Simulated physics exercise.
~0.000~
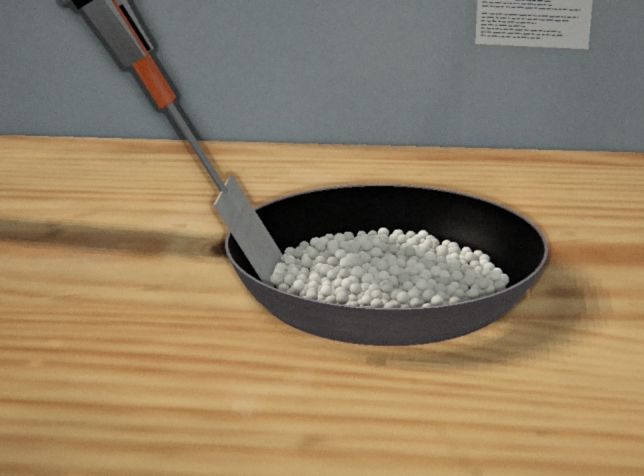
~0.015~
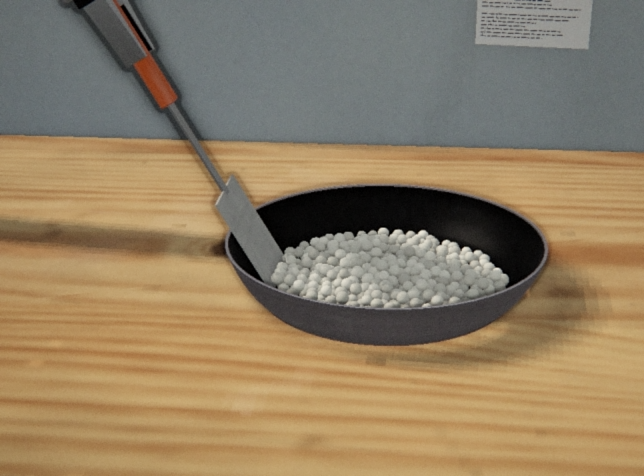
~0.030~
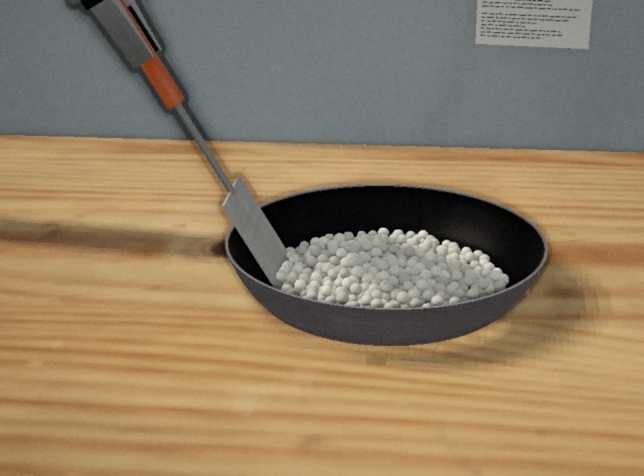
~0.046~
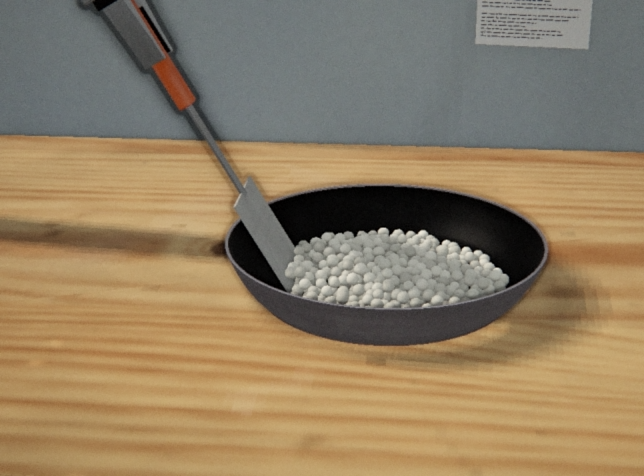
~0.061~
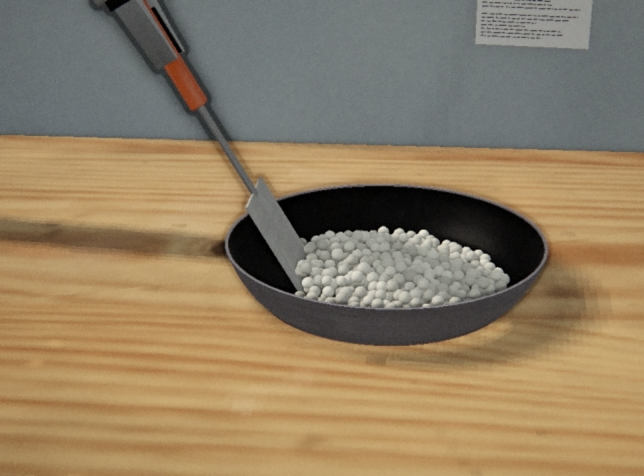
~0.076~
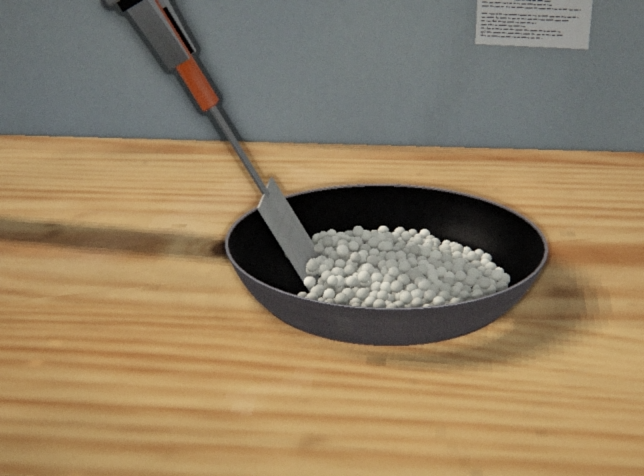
On a wooden table top, a gripped turner sliding slowly right inside a dark frying pan, nudging the white beads slightly together.
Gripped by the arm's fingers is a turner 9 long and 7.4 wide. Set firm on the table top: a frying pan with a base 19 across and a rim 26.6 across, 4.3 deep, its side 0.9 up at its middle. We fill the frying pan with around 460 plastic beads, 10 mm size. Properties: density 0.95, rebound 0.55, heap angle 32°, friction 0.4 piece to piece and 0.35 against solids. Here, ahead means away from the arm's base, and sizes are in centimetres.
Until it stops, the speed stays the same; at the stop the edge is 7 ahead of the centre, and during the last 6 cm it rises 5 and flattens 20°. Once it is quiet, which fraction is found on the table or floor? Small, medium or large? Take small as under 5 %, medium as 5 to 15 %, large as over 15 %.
Small, so under 5 %.
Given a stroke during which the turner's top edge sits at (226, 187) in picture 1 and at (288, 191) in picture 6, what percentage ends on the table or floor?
Roughly 5 percent ends up there.
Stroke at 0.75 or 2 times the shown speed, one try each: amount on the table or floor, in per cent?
Near 0 and near 10 percent respectively.
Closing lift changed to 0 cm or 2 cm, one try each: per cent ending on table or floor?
I'd put it near 0 in a hundred, then near 0 in a hundred.
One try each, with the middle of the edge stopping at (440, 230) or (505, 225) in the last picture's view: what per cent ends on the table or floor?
Respectively some 0 and 0 percent end on the table or floor.
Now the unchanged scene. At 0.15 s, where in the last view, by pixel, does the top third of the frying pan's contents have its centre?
Around (411, 271).
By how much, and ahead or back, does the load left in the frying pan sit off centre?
The balance point is about 4.0 cm ahead.
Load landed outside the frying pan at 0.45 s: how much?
Fraction noted: Close to 0 per cent.
After 0.15 s, sloping 60°, highest piece 3 above the table; 458 in the frying pan.
After 0.22 s, sloping 52°, highest piece 4 above the table; 458 in the frying pan.
After 0.45 s, sloping 40°, highest piece 3 above the table; 457 in the frying pan, 1 on the table or floor.
After 1.50 s, sloping 40°, highest piece 3 above the table; 457 in the frying pan, 1 on the table or floor.
In the end, 457 in the frying pan, 1 on the table or floor. That is 0 % on the table or floor.
